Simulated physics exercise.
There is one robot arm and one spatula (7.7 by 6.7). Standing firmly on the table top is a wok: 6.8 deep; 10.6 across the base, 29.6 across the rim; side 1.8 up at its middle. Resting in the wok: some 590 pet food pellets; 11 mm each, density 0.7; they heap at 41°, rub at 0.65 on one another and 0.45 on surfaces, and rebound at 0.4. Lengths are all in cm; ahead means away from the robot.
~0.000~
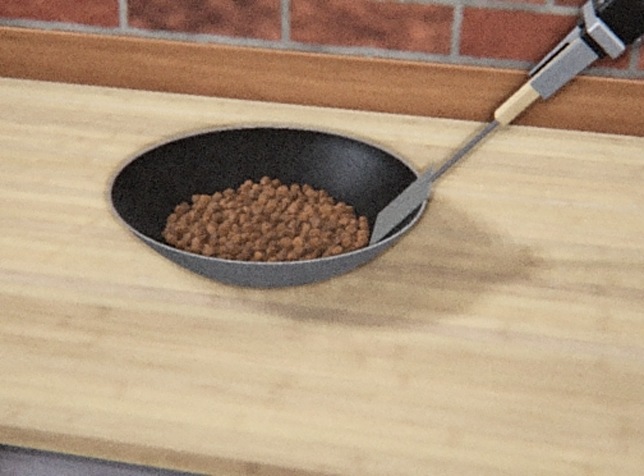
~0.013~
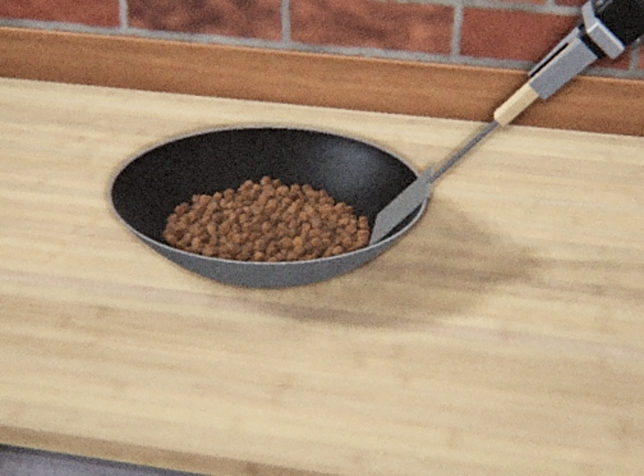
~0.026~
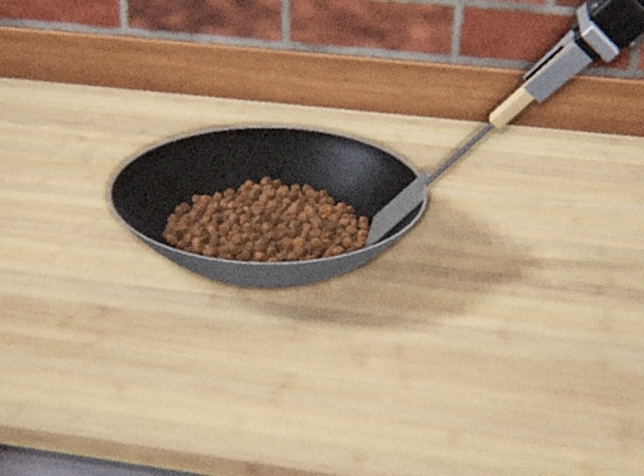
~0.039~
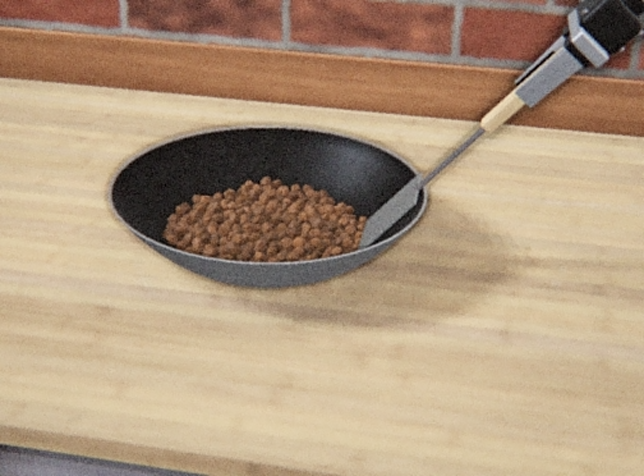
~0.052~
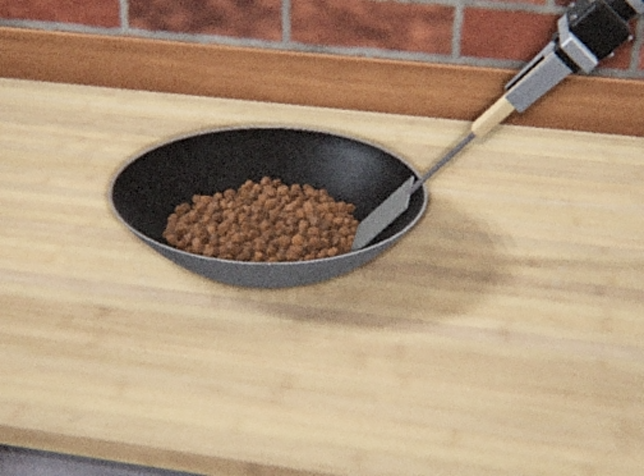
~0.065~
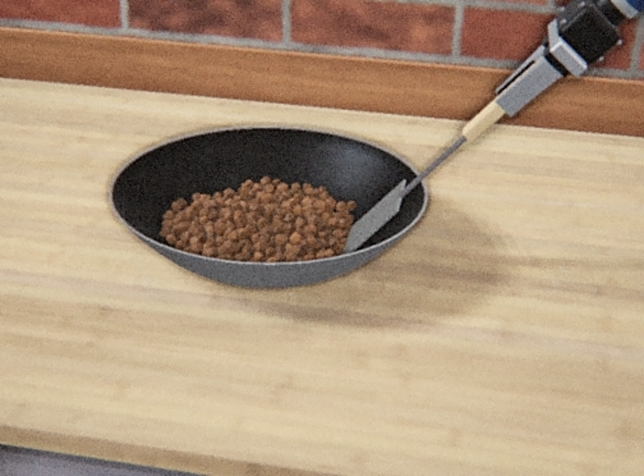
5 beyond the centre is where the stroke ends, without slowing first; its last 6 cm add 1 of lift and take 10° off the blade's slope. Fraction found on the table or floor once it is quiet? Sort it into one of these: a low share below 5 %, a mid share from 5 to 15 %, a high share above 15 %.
A low share, below 5 %.
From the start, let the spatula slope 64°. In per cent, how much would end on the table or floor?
It would then be close to 0 %.
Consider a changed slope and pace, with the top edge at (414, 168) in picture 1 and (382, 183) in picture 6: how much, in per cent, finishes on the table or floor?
Around 0 per cent finishes there.
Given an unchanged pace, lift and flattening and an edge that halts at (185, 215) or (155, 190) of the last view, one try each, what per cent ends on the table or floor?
I'd say roughly 5 per cent, then roughly 25 per cent.
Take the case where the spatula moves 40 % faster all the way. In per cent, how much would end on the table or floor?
0 per cent, roughly.
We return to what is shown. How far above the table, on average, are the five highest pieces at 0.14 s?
About 5 cm.
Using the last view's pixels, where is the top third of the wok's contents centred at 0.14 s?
Estimated point: Close to (223, 210).
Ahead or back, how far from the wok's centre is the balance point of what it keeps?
About 5.5 centimetres ahead.
After 0.14 s, sloping 50°, highest piece 6 above the table; 586 in the wok.
After 0.21 s, sloping 46°, highest piece 8 above the table; 586 in the wok.
After 0.45 s, sloping 40°, highest piece 8 above the table; 581 in the wok, 5 on the table or floor.
After 1.50 s, sloping 40°, highest piece 8 above the table; 581 in the wok, 5 on the table or floor.
At rest, 581 in the wok, 5 on the table or floor. That is 1 % on the table or floor.
